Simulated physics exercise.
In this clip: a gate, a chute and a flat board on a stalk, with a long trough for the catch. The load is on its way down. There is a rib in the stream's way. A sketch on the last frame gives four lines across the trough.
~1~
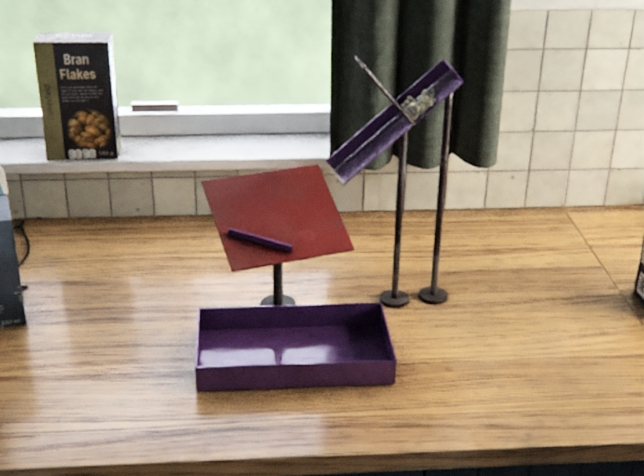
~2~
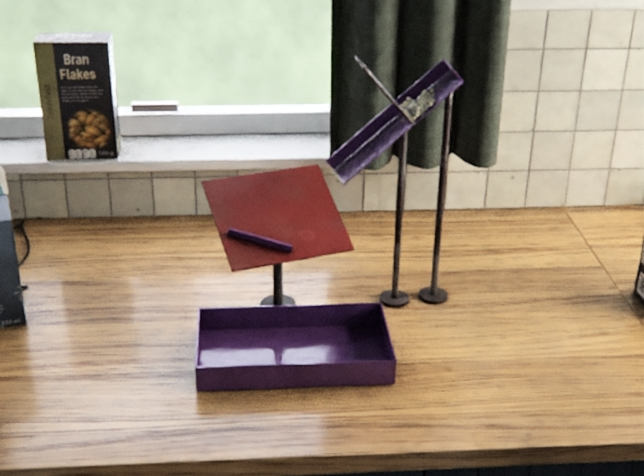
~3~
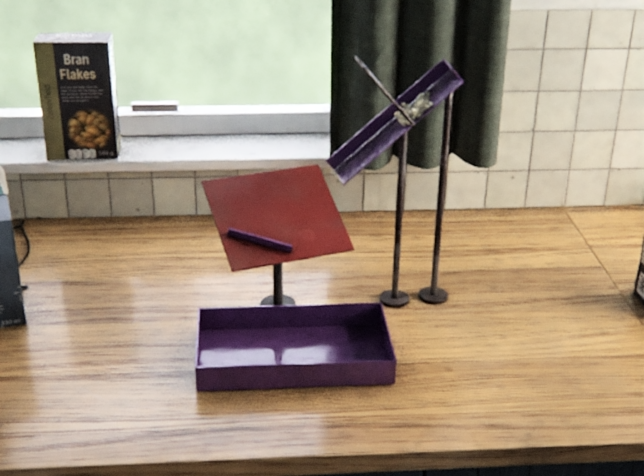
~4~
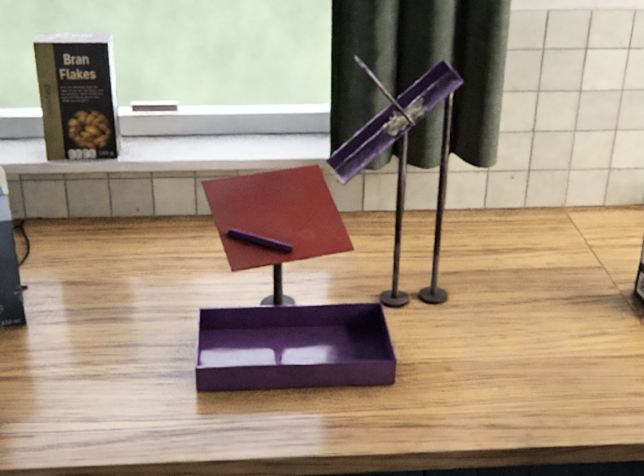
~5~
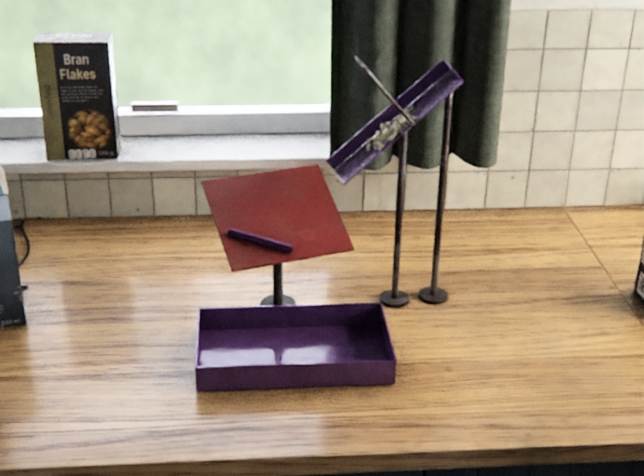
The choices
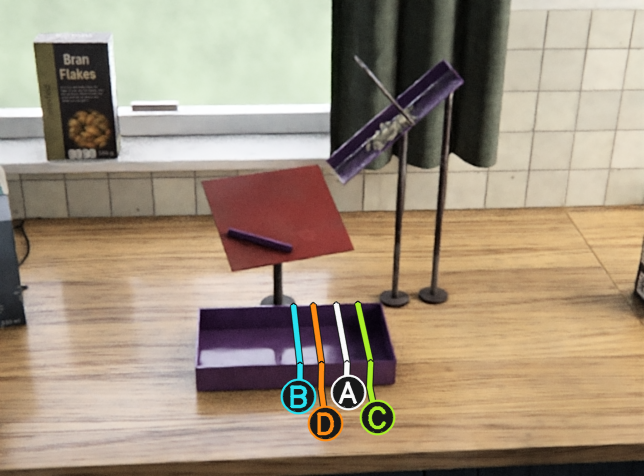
A small clump of pale beans slid slowly down and to the left along a sloping purple chute, while the tilted red board with its purple rib and the empty purple trough stayed still.
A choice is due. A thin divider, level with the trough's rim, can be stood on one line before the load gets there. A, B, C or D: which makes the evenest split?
Choose D.
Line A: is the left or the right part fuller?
Left.
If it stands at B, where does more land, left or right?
The right side.
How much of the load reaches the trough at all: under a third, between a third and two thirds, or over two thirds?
Between a third and two thirds.
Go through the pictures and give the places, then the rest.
Load behind the gate at (414, 105), white beans; lip of the chute at (340, 179), sloping fairly steeply, in the first frame.
Middle of the board at (277, 215), tilted gently; middle of its low edge at (295, 260); of its high edge at (261, 172), in the second frame.
Front corners of the trough at (196, 367) and (396, 360), empty; front of the load at (398, 117), in the third frame.
Middle of the load at (406, 119); its front at (386, 129), about a quarter of the way to the lip; rib from (229, 228) to (292, 246), in the fourth frame.
Middle of the load at (395, 128); its front at (369, 148), about half of the way to the lip, in the fifth frame.
On the marked copy, line A crosses the front rim at (346, 362); line B crosses the front rim at (299, 364); line C crosses the front rim at (370, 361); line D crosses the front rim at (321, 363).
With A, of what is caught, nearly all on the left of the divider, a small part on the right.
With B, of what is caught, a small part on the left of the divider, most on the right.
With C, of what is caught, nearly all on the left of the divider, a stray few on the right.
With D, of what is caught, about two thirds on the left of the divider, about a third on the right.
